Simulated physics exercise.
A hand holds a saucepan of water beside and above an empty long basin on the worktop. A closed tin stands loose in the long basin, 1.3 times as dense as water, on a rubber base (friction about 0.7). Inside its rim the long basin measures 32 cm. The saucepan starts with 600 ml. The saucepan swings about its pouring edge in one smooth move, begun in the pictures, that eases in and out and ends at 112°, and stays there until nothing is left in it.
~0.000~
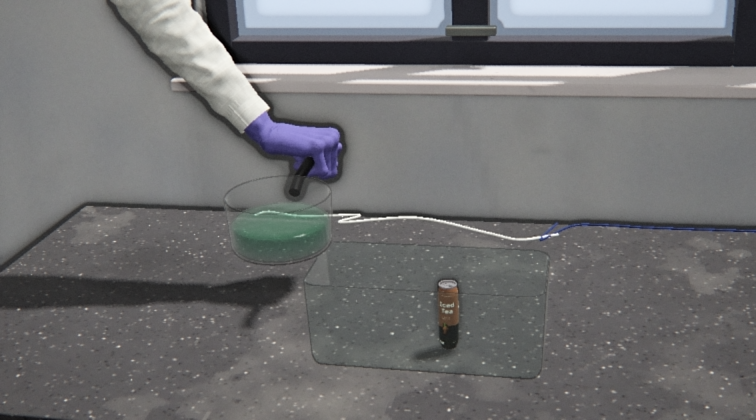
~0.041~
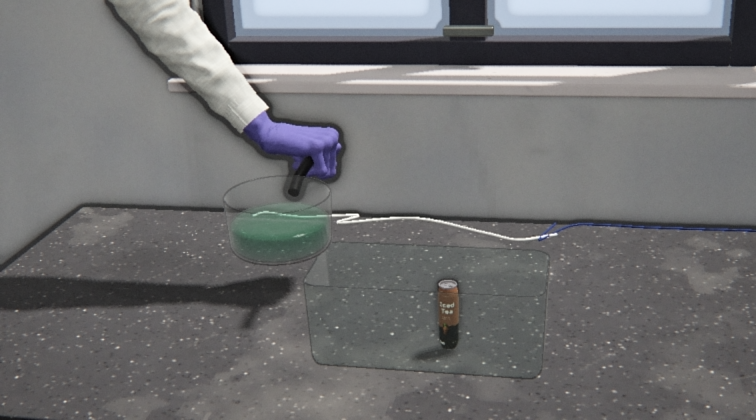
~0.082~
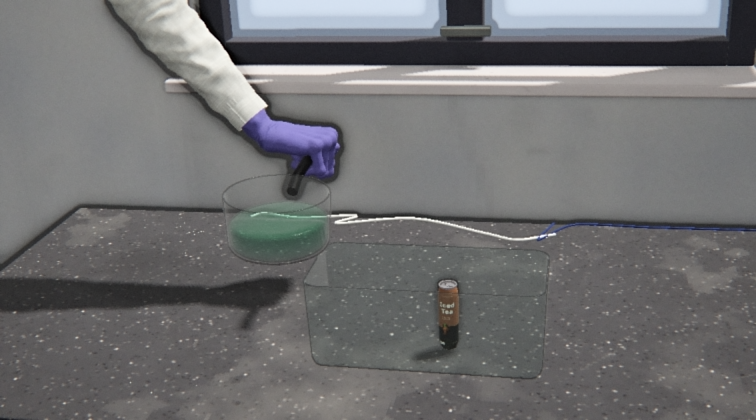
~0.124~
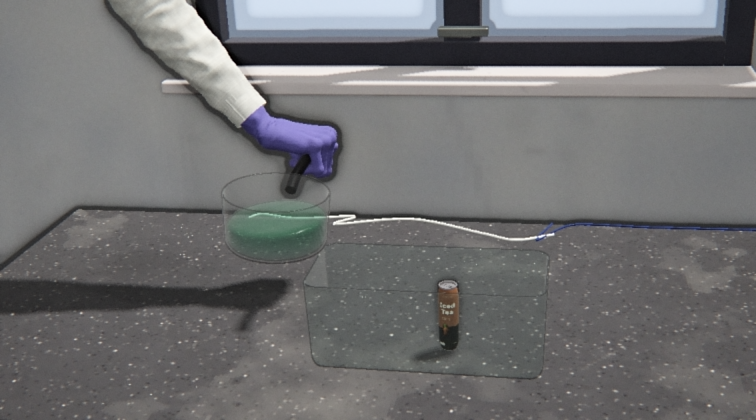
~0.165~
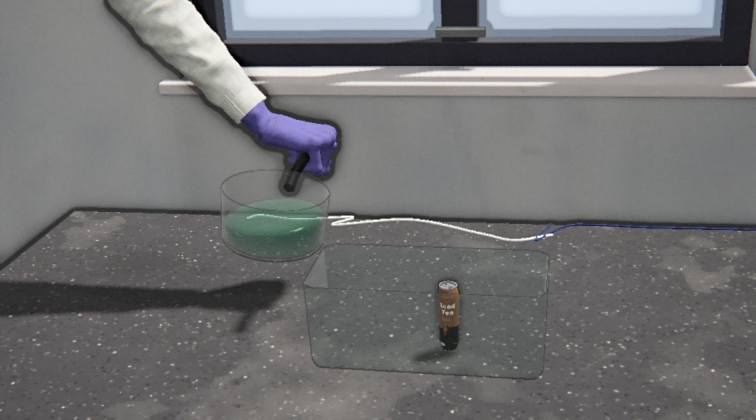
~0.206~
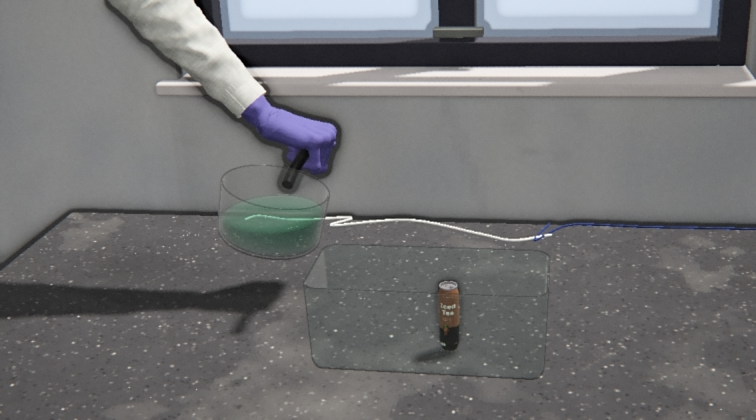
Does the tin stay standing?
The tin keeps standing.
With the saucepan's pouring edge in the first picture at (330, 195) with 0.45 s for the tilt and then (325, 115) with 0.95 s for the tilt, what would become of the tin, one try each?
First it falls; then it topples.
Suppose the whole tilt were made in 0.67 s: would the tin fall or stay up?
Then it goes over.
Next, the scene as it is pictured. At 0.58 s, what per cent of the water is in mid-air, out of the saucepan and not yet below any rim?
Some 26 per cent.
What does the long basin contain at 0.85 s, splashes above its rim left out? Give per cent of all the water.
Some 70 per cent.
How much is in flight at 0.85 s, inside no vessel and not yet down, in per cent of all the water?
Some 18 per cent.
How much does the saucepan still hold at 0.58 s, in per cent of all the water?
Some 74 per cent.
Then, 0.58 s in, the tilt is 75° and 73 per cent is still to pour; the tin stands where it began.
Then, 0.85 s in, the tilt is 109° and 11 per cent is still to pour; the tin stands where it began.
Then, 1.14 s in, the tilt is 112° and 0 per cent is still to pour; the tin stands where it began.
Then, 1.45 s in, the tilt is 112° and 0 per cent is still to pour; the tin stands where it began.
Finally, the tin stands where it began.
